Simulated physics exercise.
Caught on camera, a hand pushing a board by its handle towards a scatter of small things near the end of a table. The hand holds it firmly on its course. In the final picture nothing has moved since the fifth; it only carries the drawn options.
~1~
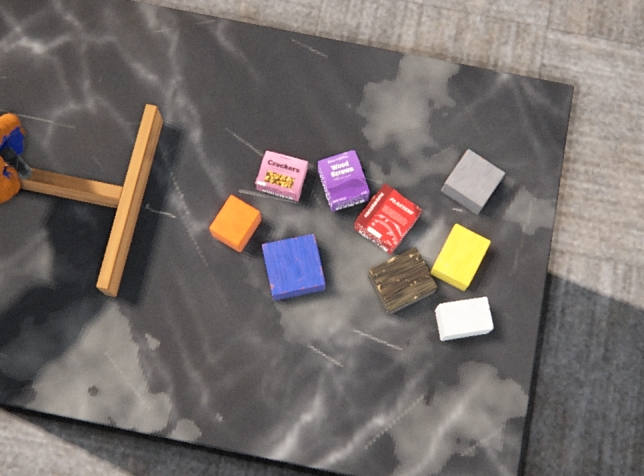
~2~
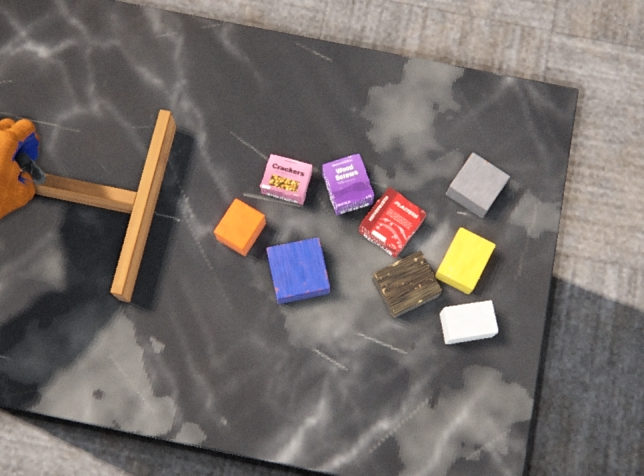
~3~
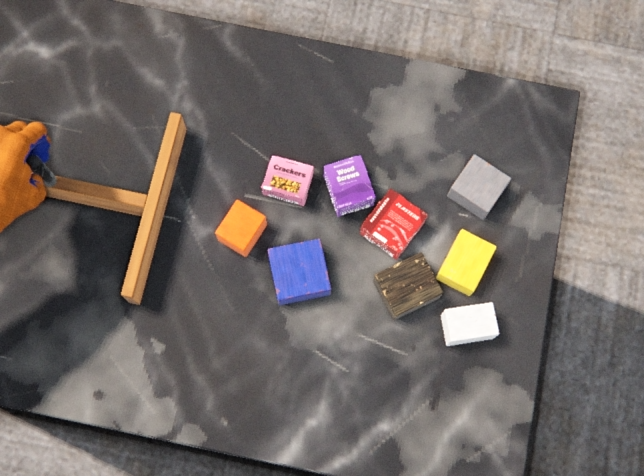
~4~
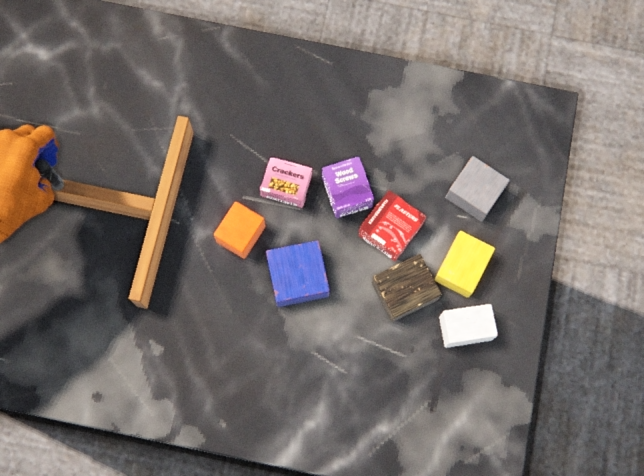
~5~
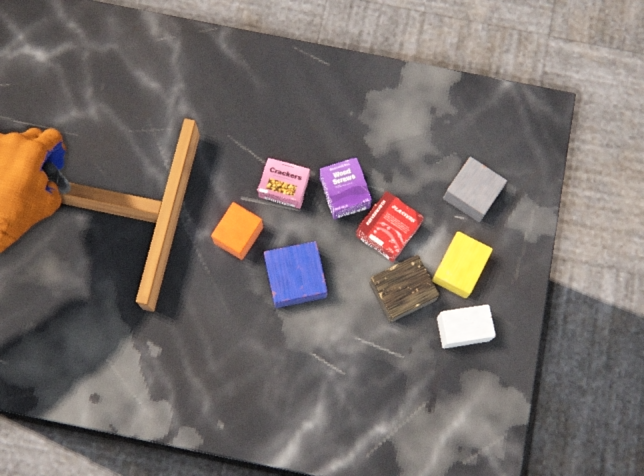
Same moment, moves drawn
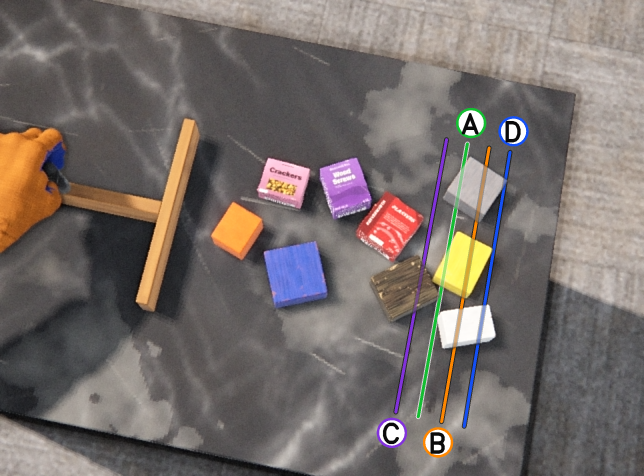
A wooden T-shaped board, gripped at its handle by an orange-gloved hand, slides a short way right across a dark marbled tabletop, bringing more of the glove into view from the left. The gap narrows between the board and the scattered blocks and small packets, which stay in their arrangement, untouched.
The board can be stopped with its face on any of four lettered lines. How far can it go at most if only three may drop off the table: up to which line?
Up to line B.
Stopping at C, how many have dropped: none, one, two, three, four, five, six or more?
By then, none.
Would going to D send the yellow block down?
By then, yes.
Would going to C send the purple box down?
No.
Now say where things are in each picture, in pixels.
Yellow block (460, 257); purple box (344, 181); orange block (236, 224), in the first frame.
Board (141, 200); pink packet (287, 180), in the second frame.
Board (151, 202); blue block (299, 272), in the third frame.
Board (160, 206); grey block (477, 189), in the fourth frame.
Board (166, 209); yellow block (462, 265); purple box (346, 189); orange block (238, 232), in the fifth frame.
On the marked copy, A at (444, 275); B at (466, 280); C at (422, 271); D at (488, 284).
With B. Early on, board (273, 230); purple box (359, 184); pink packet (315, 188).
Further on, board (383, 252); yellow block (501, 264); grey block (508, 196).
At the end, board (468, 269); yellow block over the edge; grey block over the edge; two fallen.
As for the rest, A is within the limit but short; C is within the limit but short; D drops four.
